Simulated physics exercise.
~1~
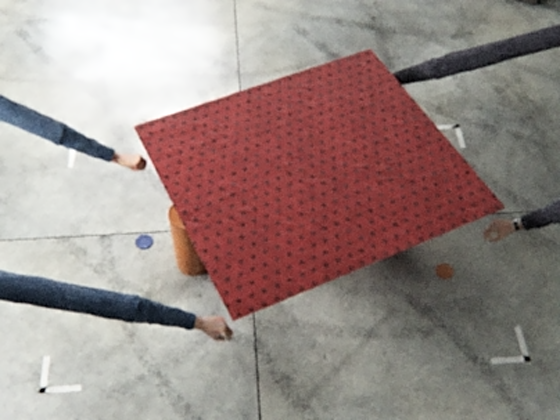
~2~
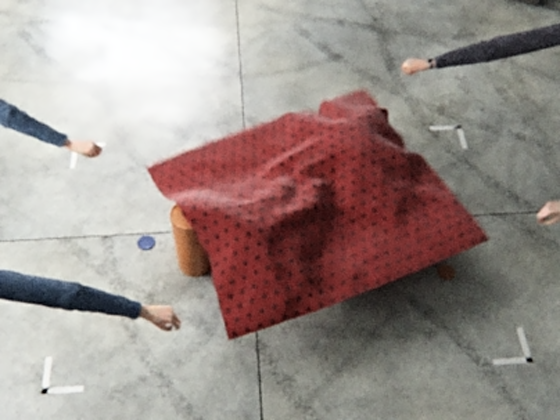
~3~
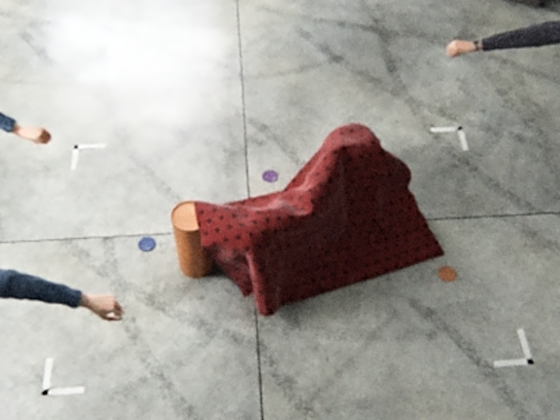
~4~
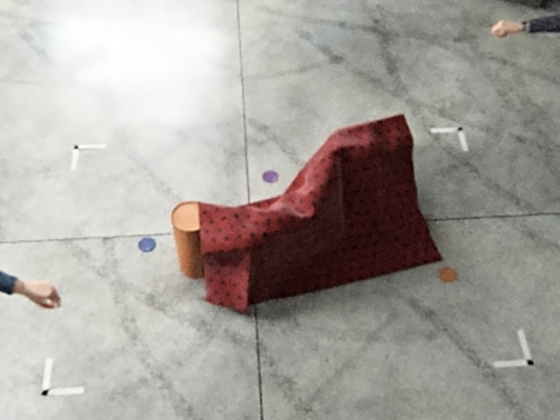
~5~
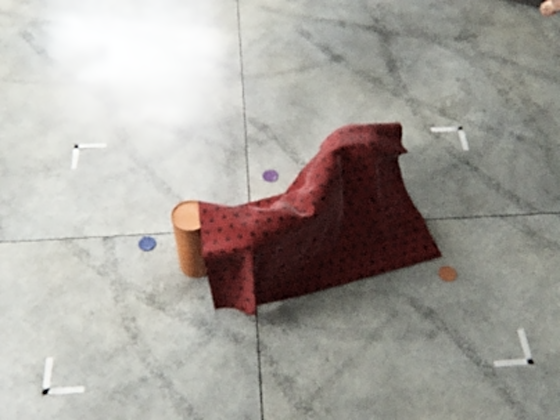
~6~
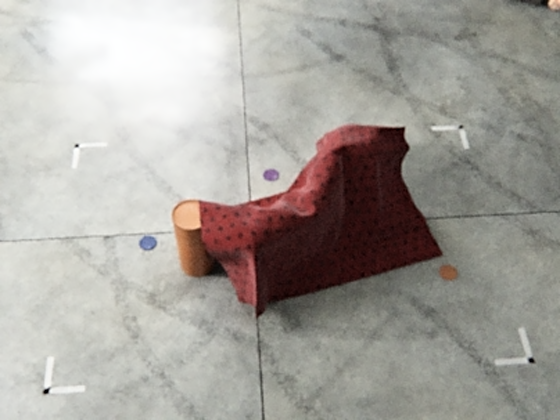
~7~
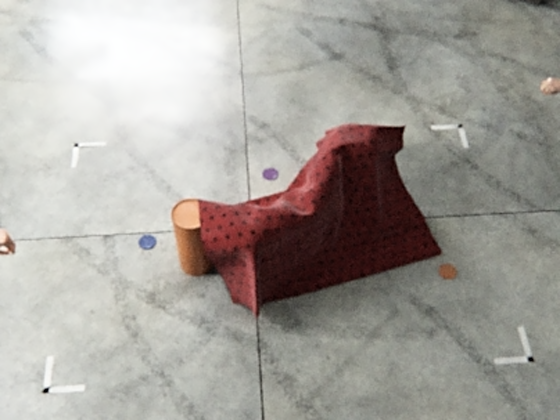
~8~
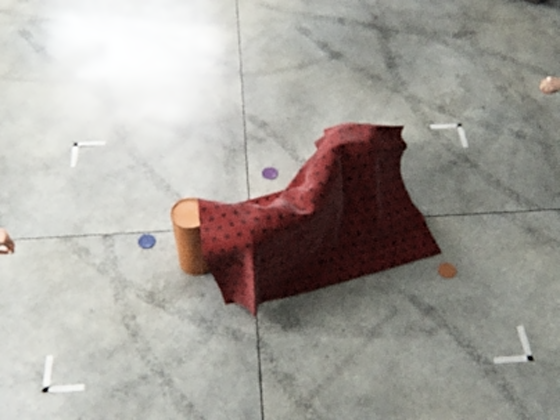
A red dotted cloth, released by several hands, drops and drapes beside an orange cylinder.
